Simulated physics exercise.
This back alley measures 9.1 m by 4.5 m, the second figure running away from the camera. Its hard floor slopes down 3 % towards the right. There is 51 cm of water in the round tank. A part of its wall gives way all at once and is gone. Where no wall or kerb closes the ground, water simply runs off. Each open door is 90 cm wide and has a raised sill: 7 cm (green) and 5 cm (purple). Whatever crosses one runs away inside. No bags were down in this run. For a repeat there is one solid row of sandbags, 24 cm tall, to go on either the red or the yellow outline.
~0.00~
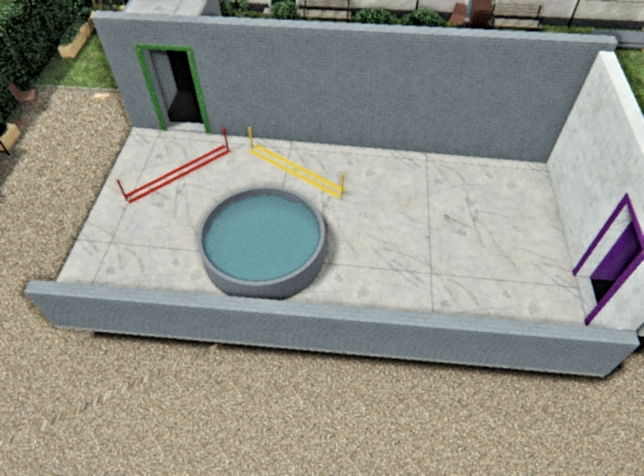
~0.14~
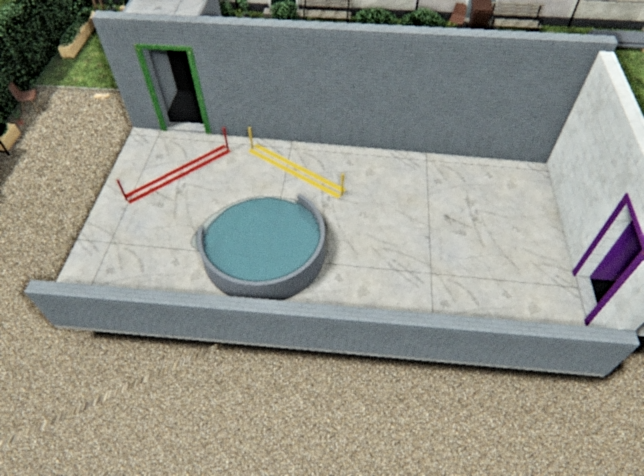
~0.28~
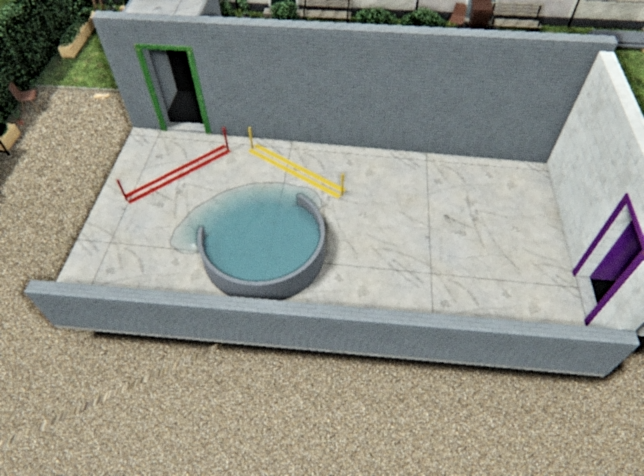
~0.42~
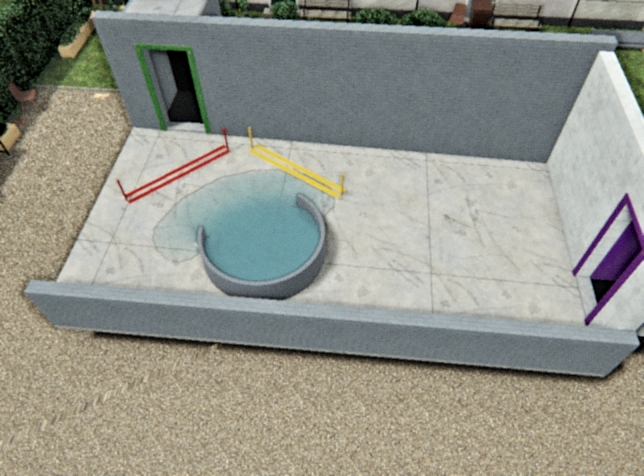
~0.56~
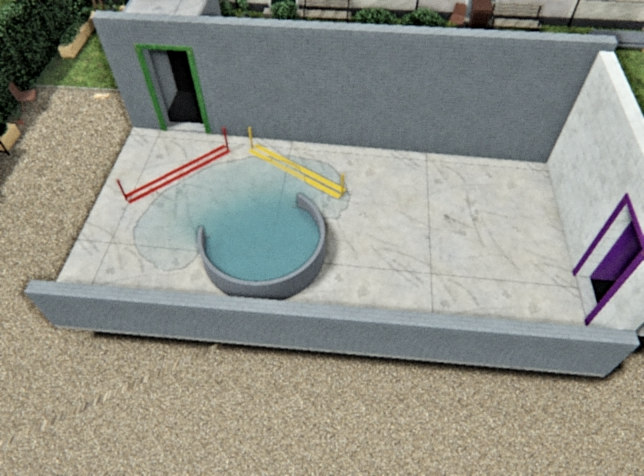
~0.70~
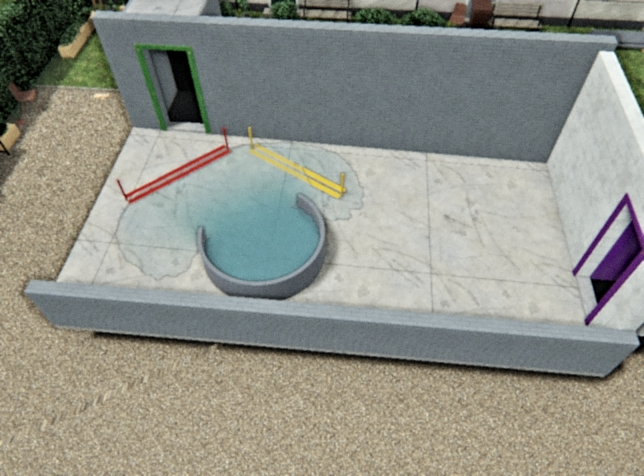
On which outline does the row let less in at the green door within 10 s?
Lay them on the red one.
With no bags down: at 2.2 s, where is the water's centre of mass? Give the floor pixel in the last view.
Near (255, 193).
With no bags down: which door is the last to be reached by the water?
It is the purple one.
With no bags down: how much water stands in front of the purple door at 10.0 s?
Some 8.5 cm.
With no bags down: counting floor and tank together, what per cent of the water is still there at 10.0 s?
Roughly 66 in a hundred.
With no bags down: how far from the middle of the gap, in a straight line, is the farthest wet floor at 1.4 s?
Roughly 3.6 m.
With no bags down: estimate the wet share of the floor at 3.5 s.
About 50 per cent.
After 1.4 s water covers 35 % of the floor and is deepest (24 cm) near (270, 140) in the run without bags; in at the green door, 0 L with no bags, 0 L with the row on red, 0 L on yellow.
After 2.2 s water covers 35 % of the floor and is deepest (26 cm) near (260, 145) in the run without bags; in at the green door, 14 L with no bags, 0 L with the row on red, 29 L on yellow.
After 3.5 s water covers 50 % of the floor and is deepest (14 cm) near (246, 167) in the run without bags; in at the green door, 47 L with no bags, 0 L with the row on red, 83 L on yellow.
After 6.0 s water covers 60 % of the floor and is deepest (13 cm) near (545, 164) in the run without bags; in at the green door, 55 L with no bags, 0 L with the row on red, 95 L on yellow.
After 10.0 s water covers 60 % of the floor and is deepest (12 cm) near (592, 353) in the run without bags; in at the green door, 55 L with no bags, 0 L with the row on red, 95 L on yellow.
